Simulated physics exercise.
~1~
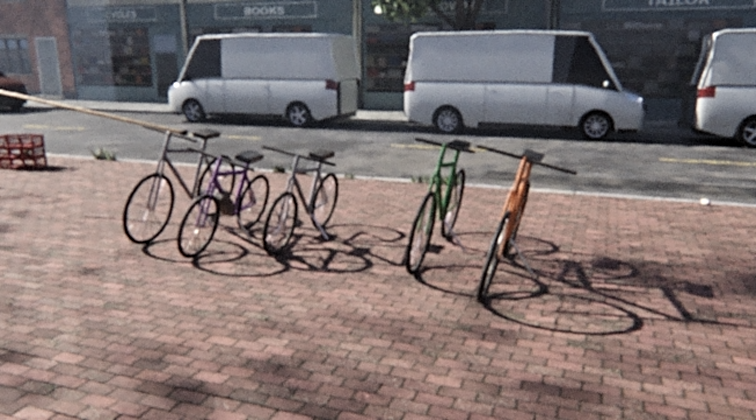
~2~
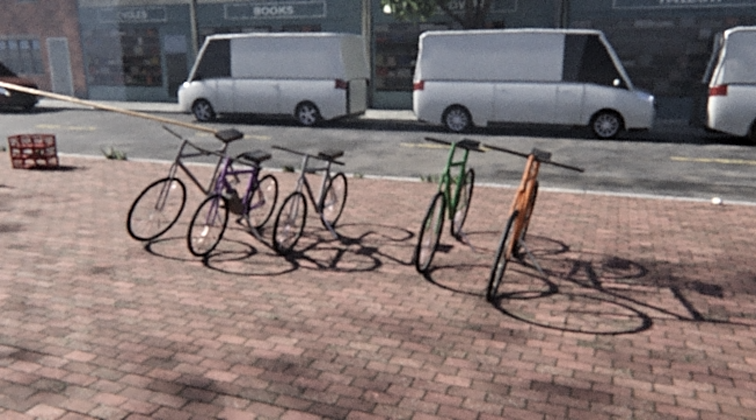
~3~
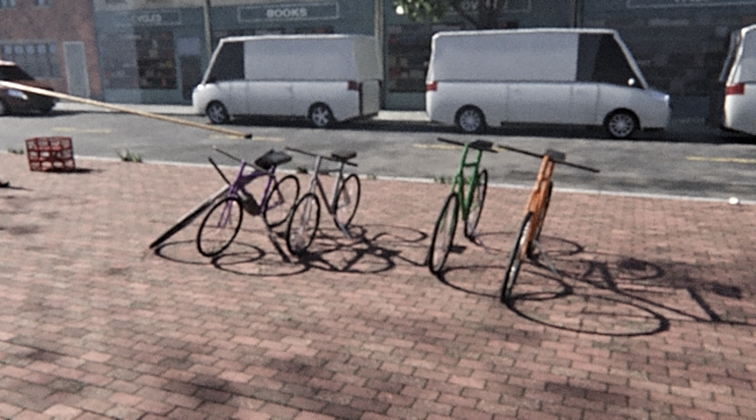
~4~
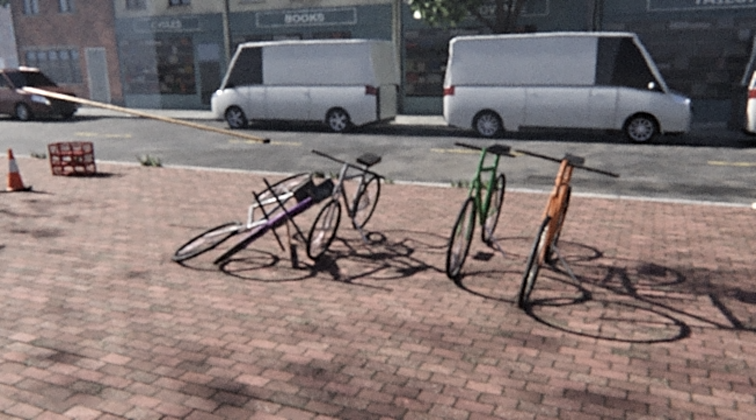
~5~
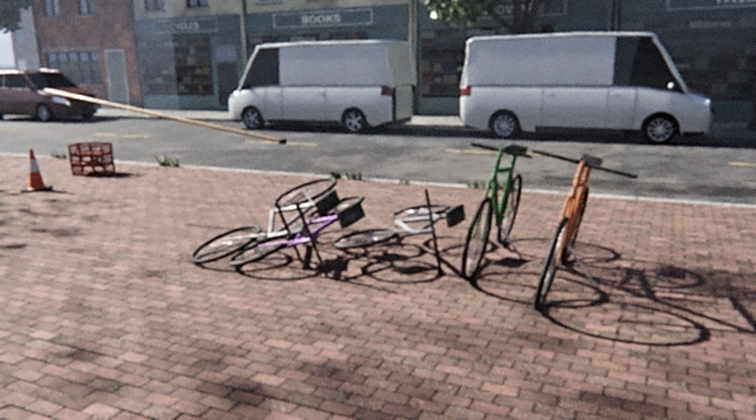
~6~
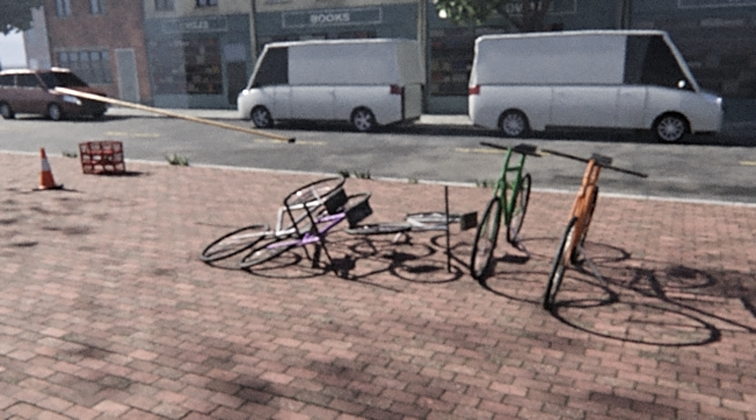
Five bicycles stand in a loose row on a sunlit red brick pavement, seen from slightly above, with white vans parked along the street and shopfronts behind. A long, pale pole reaches in from the left to the leftmost bicycle, while a green one and an orange one stand at the right. The first bicycle tips to the right and drops against the purple one, which topples in turn. The grey bicycle beside it then goes down flat, short of the green one. As the view drifts left, three lie fallen, and the green and orange bicycles remain upright.
